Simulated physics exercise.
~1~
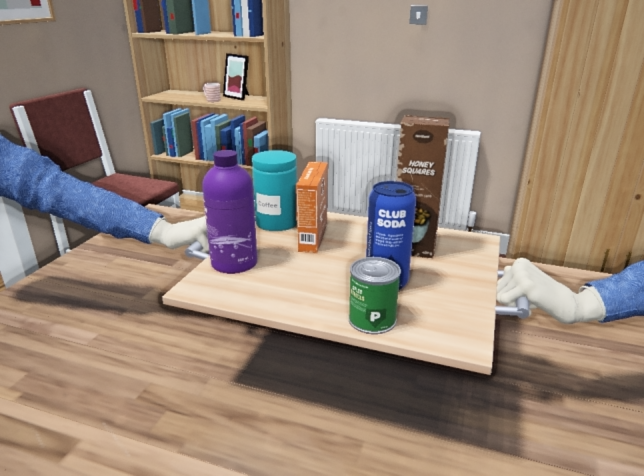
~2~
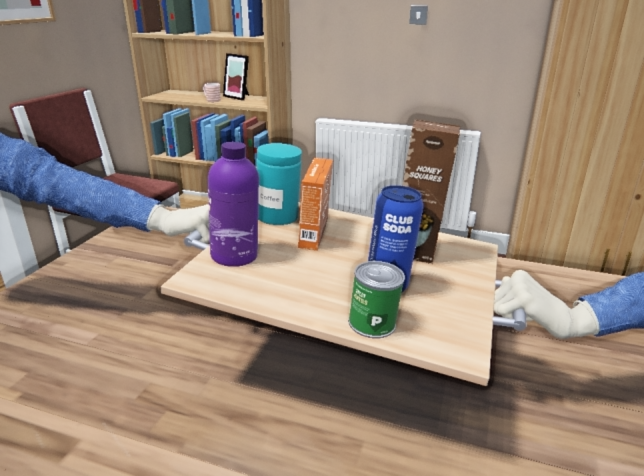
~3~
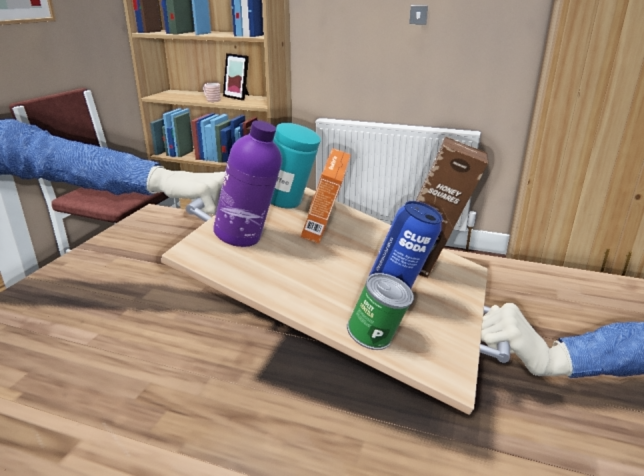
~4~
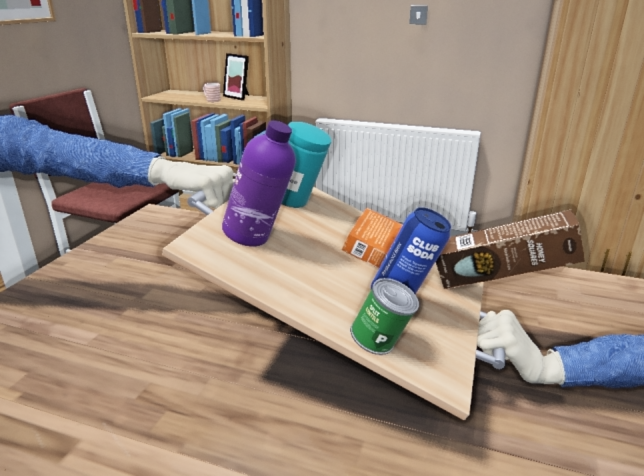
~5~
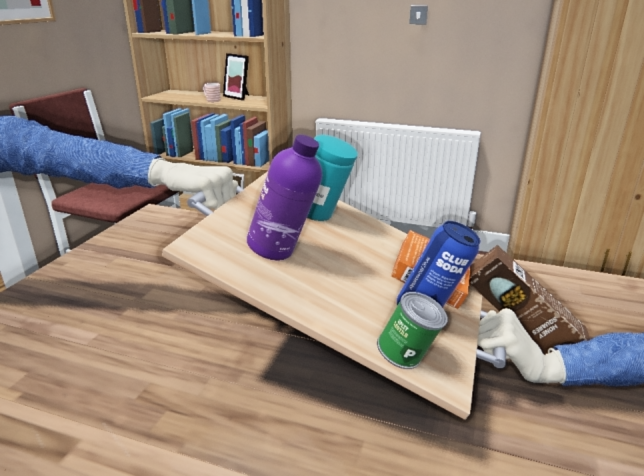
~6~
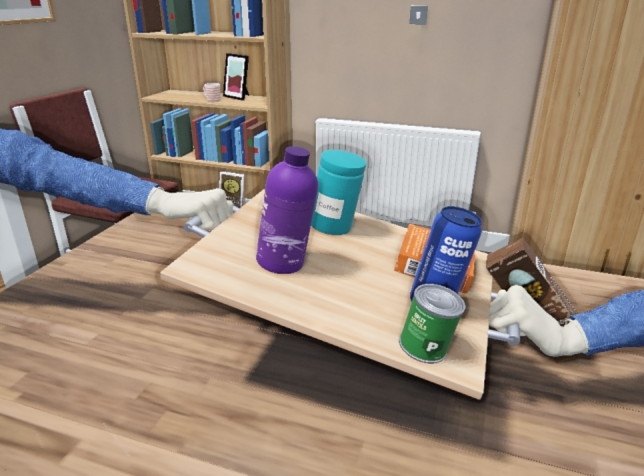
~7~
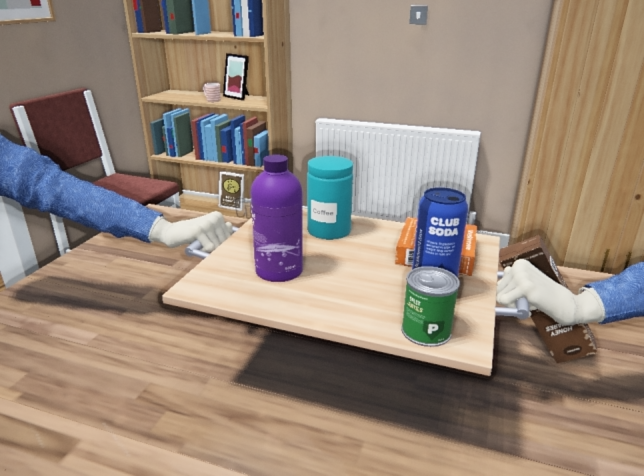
In this clip, two hands tilt a rimless wooden tray right edge down, and the brown carton tumbles off while the orange packet topples; once levelled, the tray still holds the fallen packet beside the upright purple bottle, turquoise jar, blue can and green tin, all shifted right.
